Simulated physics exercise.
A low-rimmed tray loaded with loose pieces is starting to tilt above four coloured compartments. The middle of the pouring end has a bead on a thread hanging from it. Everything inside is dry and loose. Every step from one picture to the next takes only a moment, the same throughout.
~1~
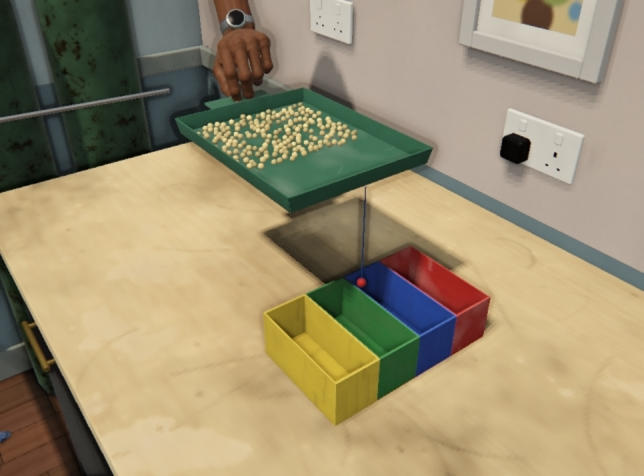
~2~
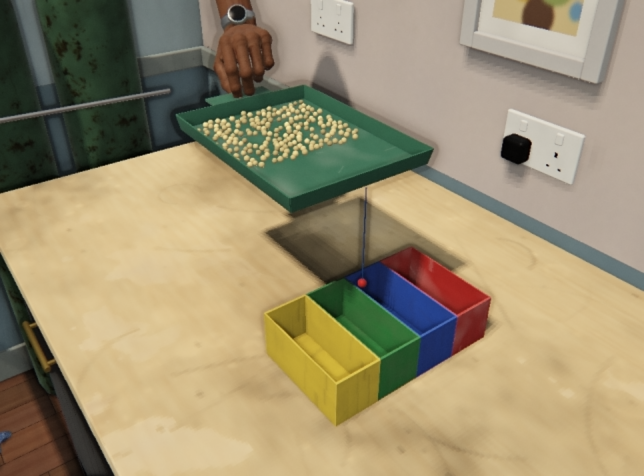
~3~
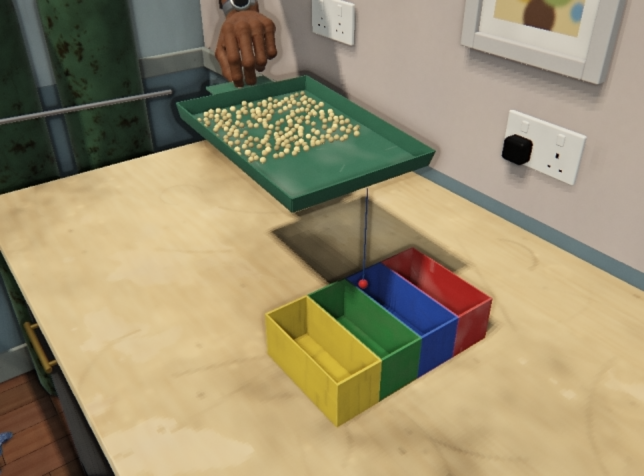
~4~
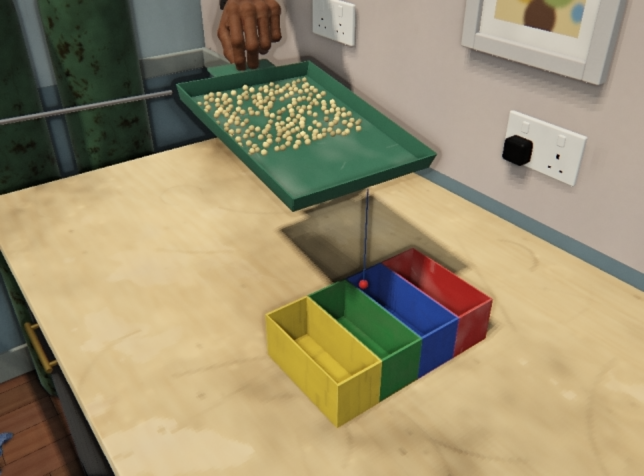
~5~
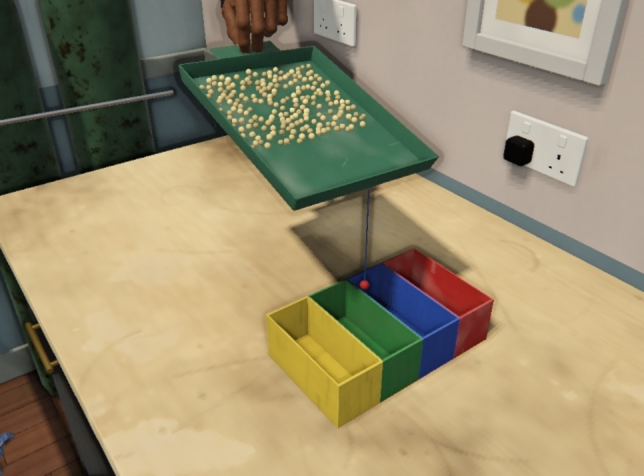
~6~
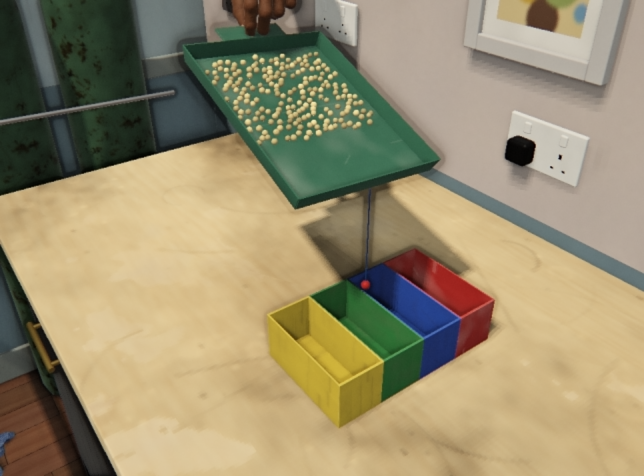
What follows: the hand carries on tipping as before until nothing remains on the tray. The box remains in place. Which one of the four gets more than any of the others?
Most: Red.
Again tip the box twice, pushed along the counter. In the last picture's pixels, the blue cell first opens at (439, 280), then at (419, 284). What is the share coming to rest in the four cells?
First 90 %, then 90 %.
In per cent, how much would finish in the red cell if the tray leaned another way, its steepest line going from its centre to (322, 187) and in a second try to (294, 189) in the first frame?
Lab note: Try one about 0 %, try two 0 %.
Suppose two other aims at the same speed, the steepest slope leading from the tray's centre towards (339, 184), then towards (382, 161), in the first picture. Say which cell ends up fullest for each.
So, in order: That yellow cell, then the cell in red.
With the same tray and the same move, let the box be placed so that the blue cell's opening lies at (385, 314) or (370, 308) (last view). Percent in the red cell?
Respectively 50 % and 40 %.
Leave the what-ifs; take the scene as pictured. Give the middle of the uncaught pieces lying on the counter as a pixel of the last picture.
(548, 385), roughly.
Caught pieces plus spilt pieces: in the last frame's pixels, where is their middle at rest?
Centre at rest: Close to (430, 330).
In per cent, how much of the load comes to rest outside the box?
10 %.
Soon, tray tipped steeply; about two thirds on the tray; a stray few in the red cell; a stray few in the blue cell; a stray few in the green cell; about a third falling or outside the box.
A while on, tray tipped past a quarter turn; about a quarter on the tray; about a quarter in the red cell; about a quarter in the blue cell; a stray few in the green cell; a stray few in the yellow cell; about a third falling or outside the box.
Towards the end, tray tipped past a quarter turn; about half in the red cell; about a third in the blue cell; a small part in the green cell; a stray few in the yellow cell; a small part falling or outside the box.
Finally, tray tipped past a quarter turn; about half in the red cell; about a third in the blue cell; a small part in the green cell; a stray few in the yellow cell; a small part outside the box.
